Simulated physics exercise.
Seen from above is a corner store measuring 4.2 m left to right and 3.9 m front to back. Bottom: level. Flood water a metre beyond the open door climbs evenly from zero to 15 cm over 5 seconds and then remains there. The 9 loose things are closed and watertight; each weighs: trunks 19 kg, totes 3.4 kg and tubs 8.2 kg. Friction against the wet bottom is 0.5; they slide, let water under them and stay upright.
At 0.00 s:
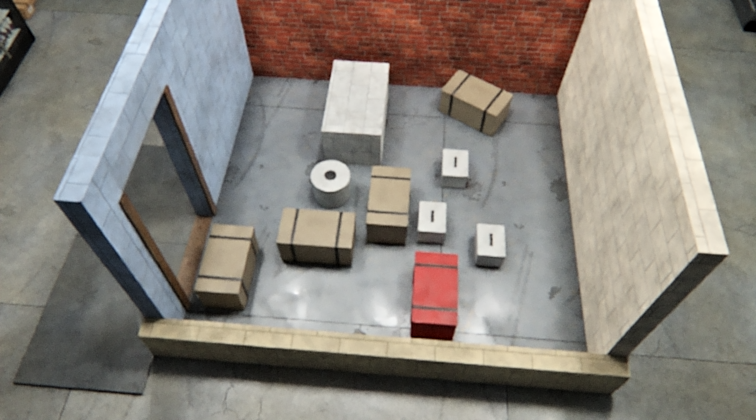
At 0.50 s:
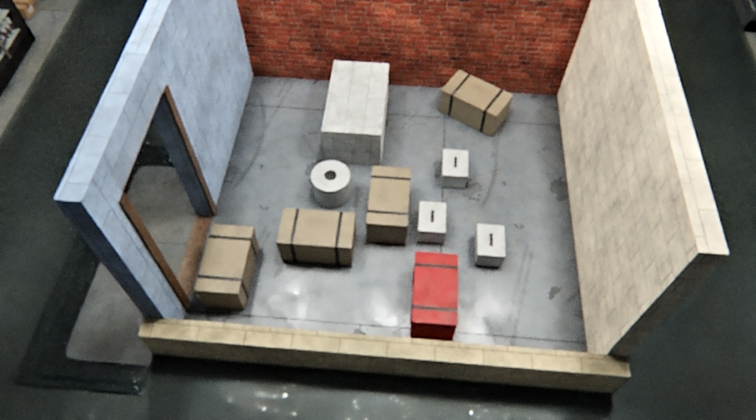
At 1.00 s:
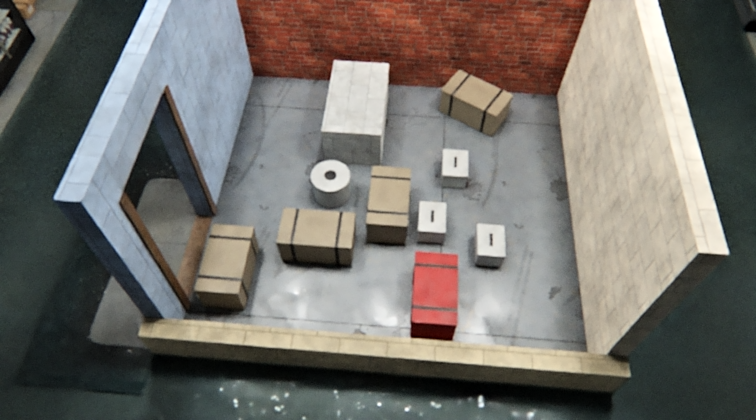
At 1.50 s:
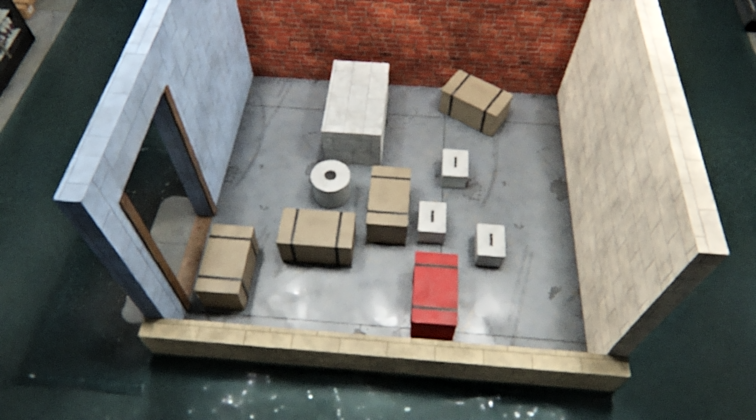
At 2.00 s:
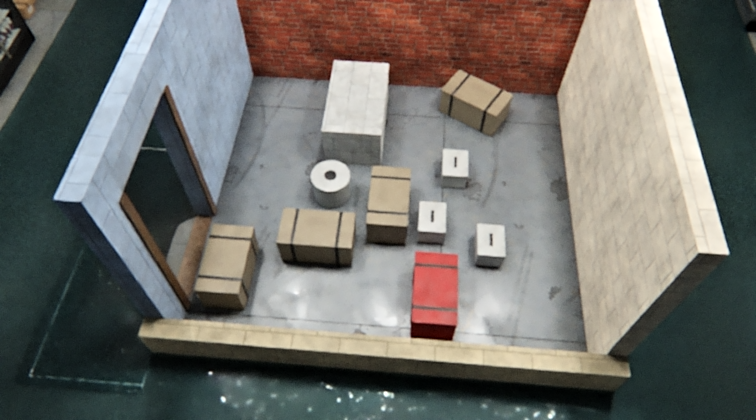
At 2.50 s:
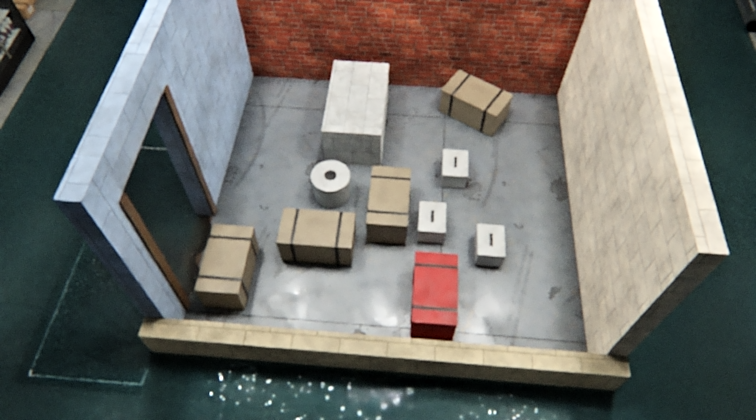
In a corner store seen from above, a red trunk, strapped tan boxes, small white boxes, a round tub and a large pale block sit on a grey floor. Dark water spreads over the ground outside the walls, then covers the ramp by the left doorway, while nothing inside moves.
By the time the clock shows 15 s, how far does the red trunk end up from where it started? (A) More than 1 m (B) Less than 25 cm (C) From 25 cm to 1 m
The answer is A.
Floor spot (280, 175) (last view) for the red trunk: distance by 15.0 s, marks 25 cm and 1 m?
So it hardly goes anywhere.
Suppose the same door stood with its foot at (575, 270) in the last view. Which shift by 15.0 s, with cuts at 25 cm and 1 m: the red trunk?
Then the red trunk would have gone a long way.
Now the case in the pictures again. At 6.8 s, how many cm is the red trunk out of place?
Roughly 0 centimetres by that point.
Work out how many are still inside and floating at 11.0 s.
My tally comes to 5.
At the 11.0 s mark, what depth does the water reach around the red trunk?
About 6 cm.
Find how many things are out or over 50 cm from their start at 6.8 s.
By my reckoning, 1.
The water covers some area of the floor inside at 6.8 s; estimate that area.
6.5 m2.
After 3.5 s the red trunk is near (436, 287), 0.0 m from its start, aground; 0 afloat.
After 6.8 s the red trunk is near (436, 287), 0.0 m from its start, aground; 0 afloat.
After 11.0 s the red trunk is near (550, 266), 1.2 m from its start, afloat; 5 afloat.
After 15.0 s the red trunk is near (560, 186), 1.9 m from its start, afloat; 9 afloat.
